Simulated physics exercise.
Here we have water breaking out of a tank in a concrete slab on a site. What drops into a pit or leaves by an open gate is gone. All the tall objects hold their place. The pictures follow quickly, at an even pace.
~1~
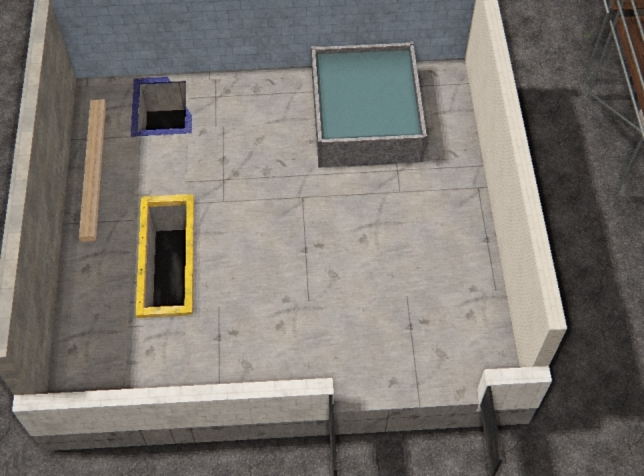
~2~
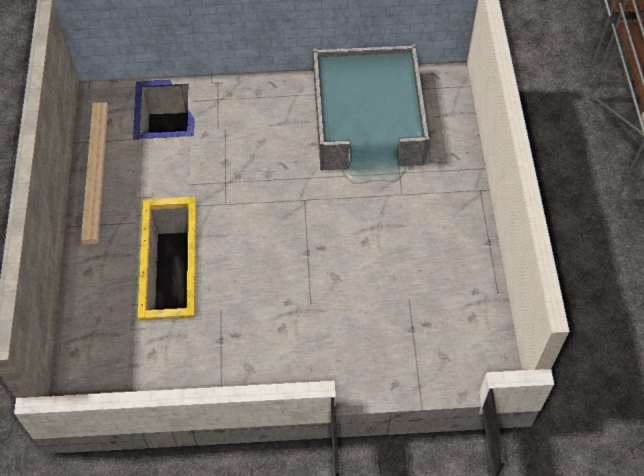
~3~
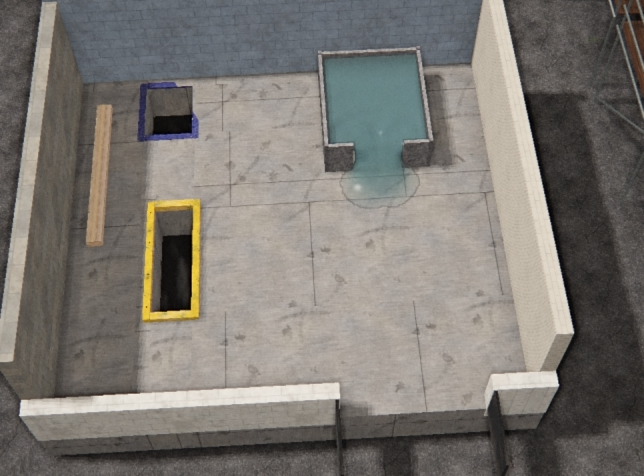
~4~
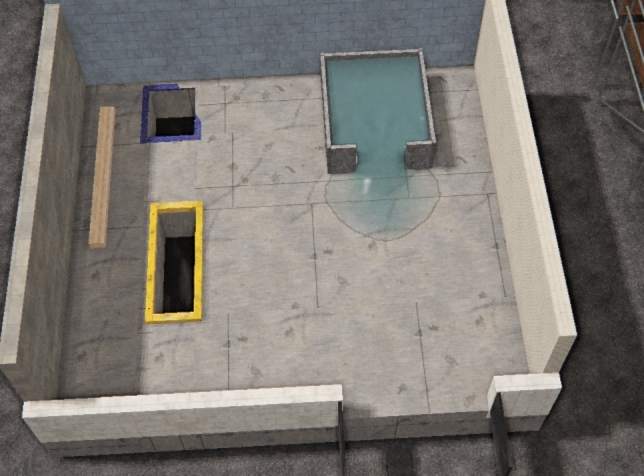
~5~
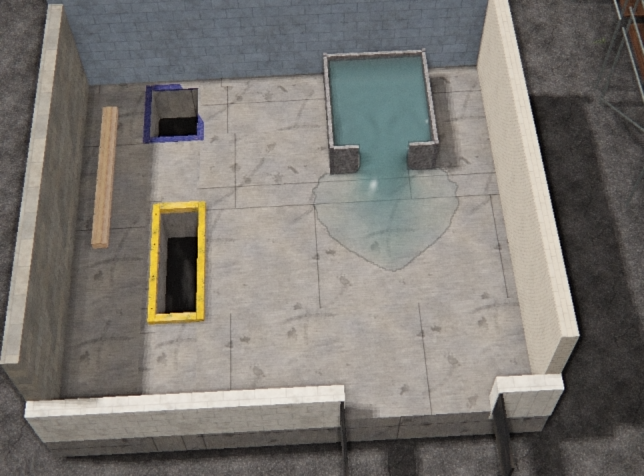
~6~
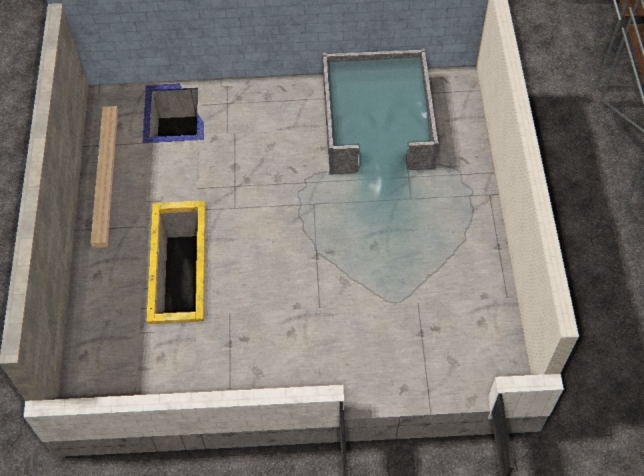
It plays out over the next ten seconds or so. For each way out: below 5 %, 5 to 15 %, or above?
In the end: The gate takes more than 15 %; the blue pit takes less than 5 %; the yellow pit takes less than 5 %.
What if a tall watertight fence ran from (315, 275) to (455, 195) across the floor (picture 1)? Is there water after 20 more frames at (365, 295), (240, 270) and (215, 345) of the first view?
In turn: Not flooded, wet, wet.
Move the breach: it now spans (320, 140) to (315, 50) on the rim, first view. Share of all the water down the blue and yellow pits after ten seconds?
In per cent: Blue 55, yellow 4.
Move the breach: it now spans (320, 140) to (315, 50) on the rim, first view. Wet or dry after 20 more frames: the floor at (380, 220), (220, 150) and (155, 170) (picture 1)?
As listed: Dry, awash, awash.
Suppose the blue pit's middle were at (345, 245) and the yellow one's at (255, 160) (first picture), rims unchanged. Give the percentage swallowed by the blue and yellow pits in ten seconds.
Roughly, in per cent: Blue 35, yellow 0.
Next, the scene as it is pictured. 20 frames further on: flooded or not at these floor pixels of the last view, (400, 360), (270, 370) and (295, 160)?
In turn: Wet, under water, free of water.
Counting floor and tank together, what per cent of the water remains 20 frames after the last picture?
Close to 86 %.
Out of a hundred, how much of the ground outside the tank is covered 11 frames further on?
About 45 per cent.
A moment on, water covers 30 % of the floor; the gate 0 %, the blue pit 0 %, the yellow pit 0 %.
Next, water covers 45 % of the floor; the gate 4 %, the blue pit 0 %, the yellow pit 0 %.
Then, water covers 45 % of the floor; the gate 13 %, the blue pit 0 %, the yellow pit 0 %.
Later, water covers 55 % of the floor; the gate 27 %, the blue pit 0 %, the yellow pit 0 %.
In the end, water covers 65 % of the floor; the gate 39 %, the blue pit 0 %, the yellow pit 0 %.
